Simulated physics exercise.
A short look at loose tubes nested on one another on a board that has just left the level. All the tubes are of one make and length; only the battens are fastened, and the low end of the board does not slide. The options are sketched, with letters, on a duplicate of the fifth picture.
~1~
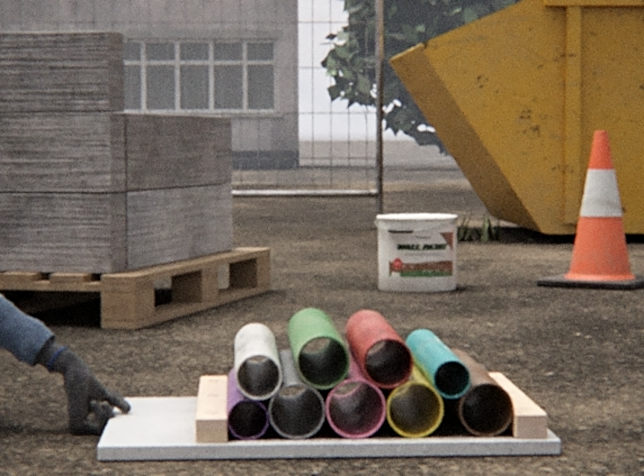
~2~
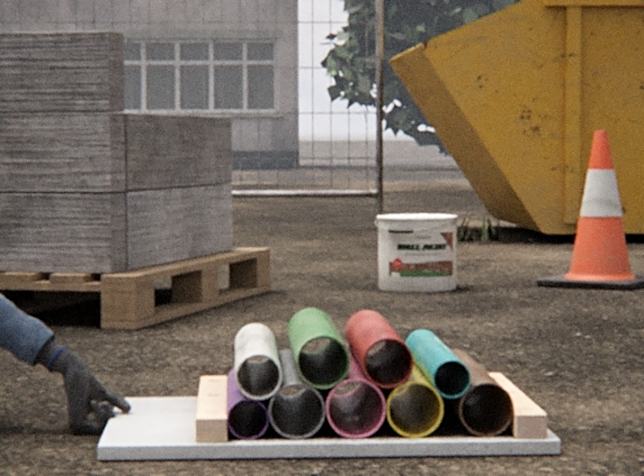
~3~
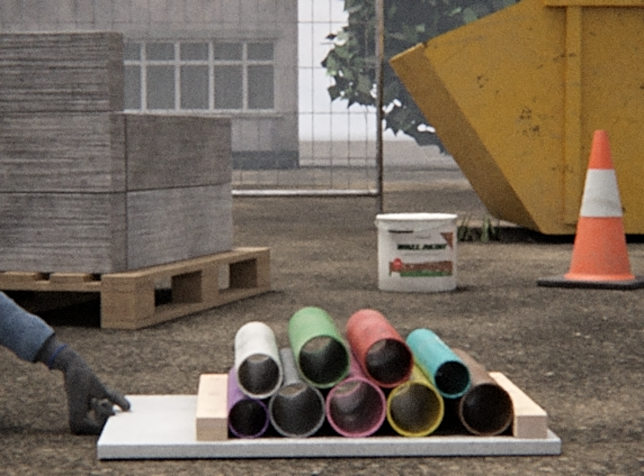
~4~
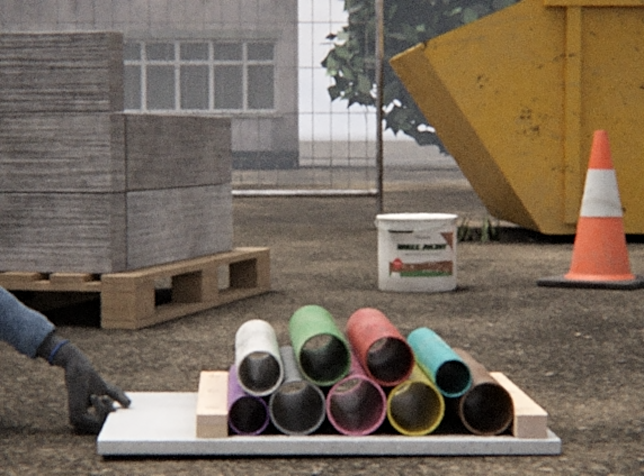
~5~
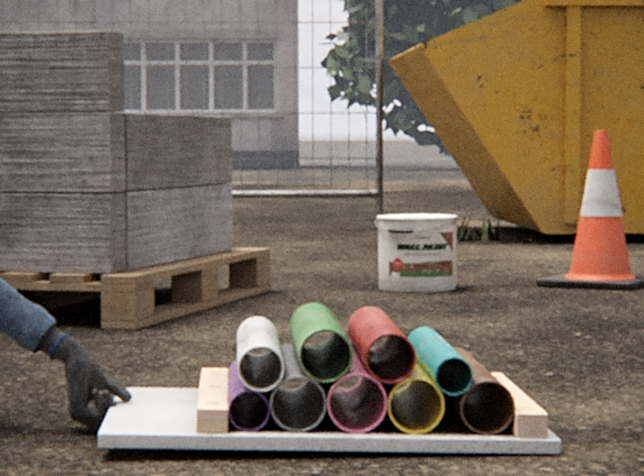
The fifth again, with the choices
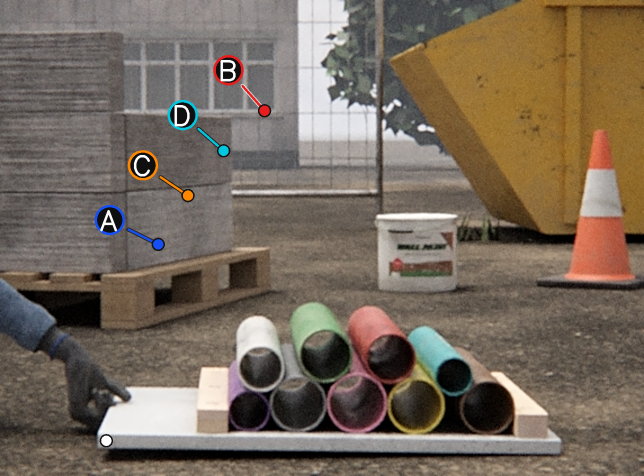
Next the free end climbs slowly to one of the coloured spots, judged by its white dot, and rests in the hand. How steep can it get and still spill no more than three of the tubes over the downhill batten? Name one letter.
Raise it to D.
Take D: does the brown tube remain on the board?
The brown tube: Yes.
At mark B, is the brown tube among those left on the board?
Yes.
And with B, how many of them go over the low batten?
With B, four.
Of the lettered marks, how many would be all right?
The number is three.
On the copy, A at (158, 244); B at (265, 111); C at (188, 195); D at (224, 151); the white dot at (106, 441).
On D. First, board at 21°.
Then, board at 41°.
Finally, board at 41°, three over the low batten (turquoise, red, green).
By contrast, A none over the low batten; B four over the low batten (turquoise, red, white, green); C three over the low batten (turquoise, red, green).
